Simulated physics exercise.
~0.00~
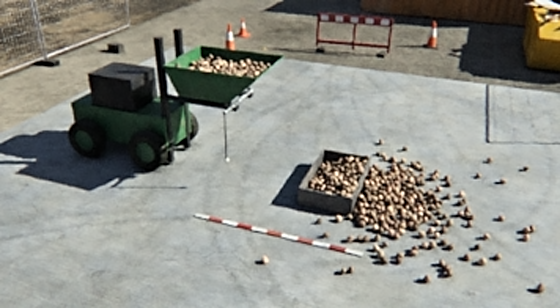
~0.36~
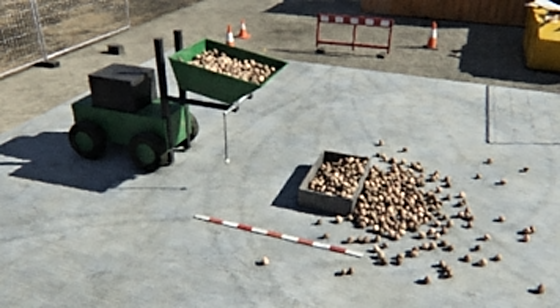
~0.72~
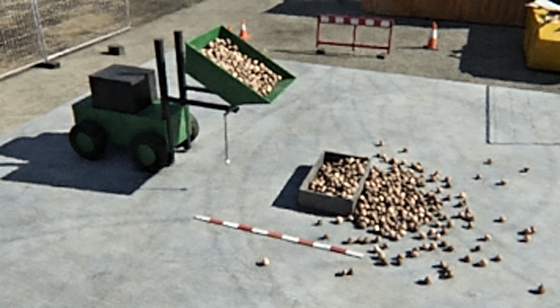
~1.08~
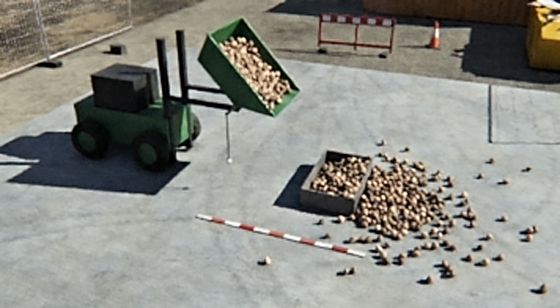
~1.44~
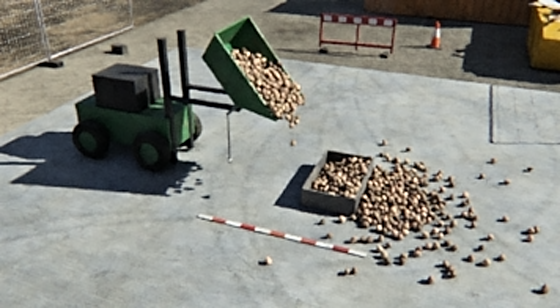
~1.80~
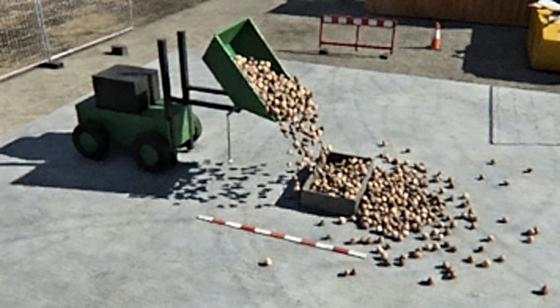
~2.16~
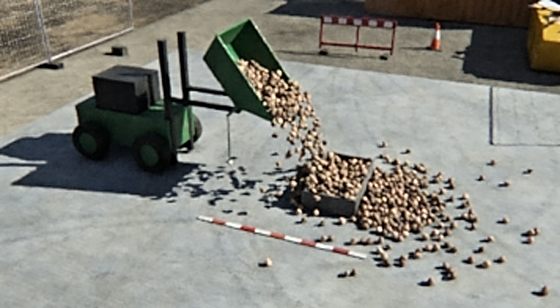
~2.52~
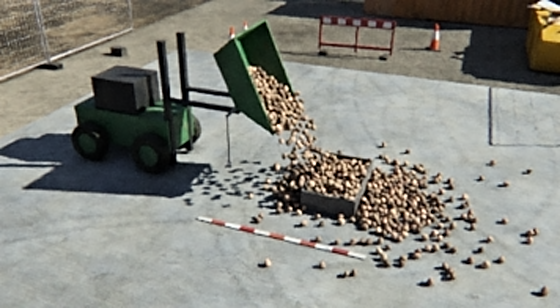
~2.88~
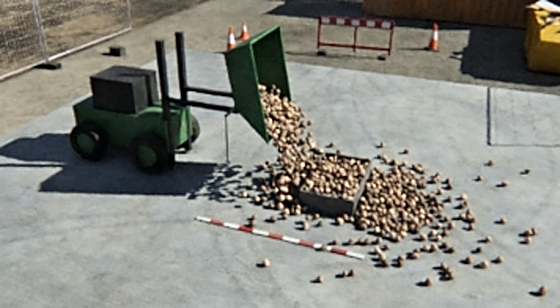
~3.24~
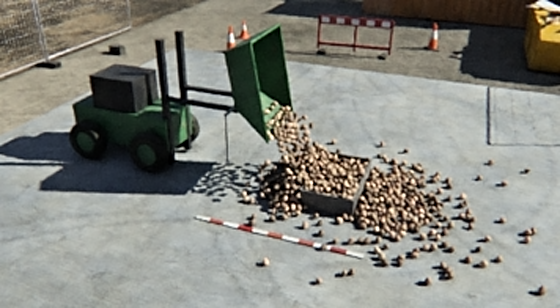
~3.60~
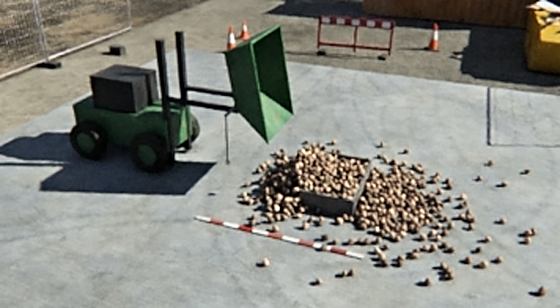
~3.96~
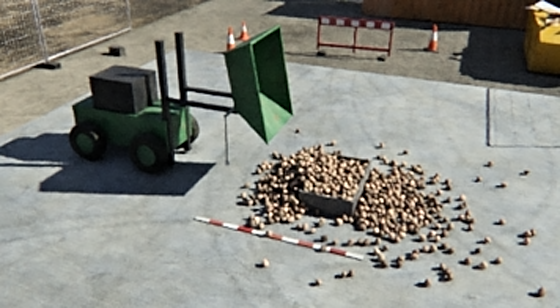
Green forklift tipping a skip of brown stones onto a heaped grey bin, many spilling short of it, leaving the skip empty.
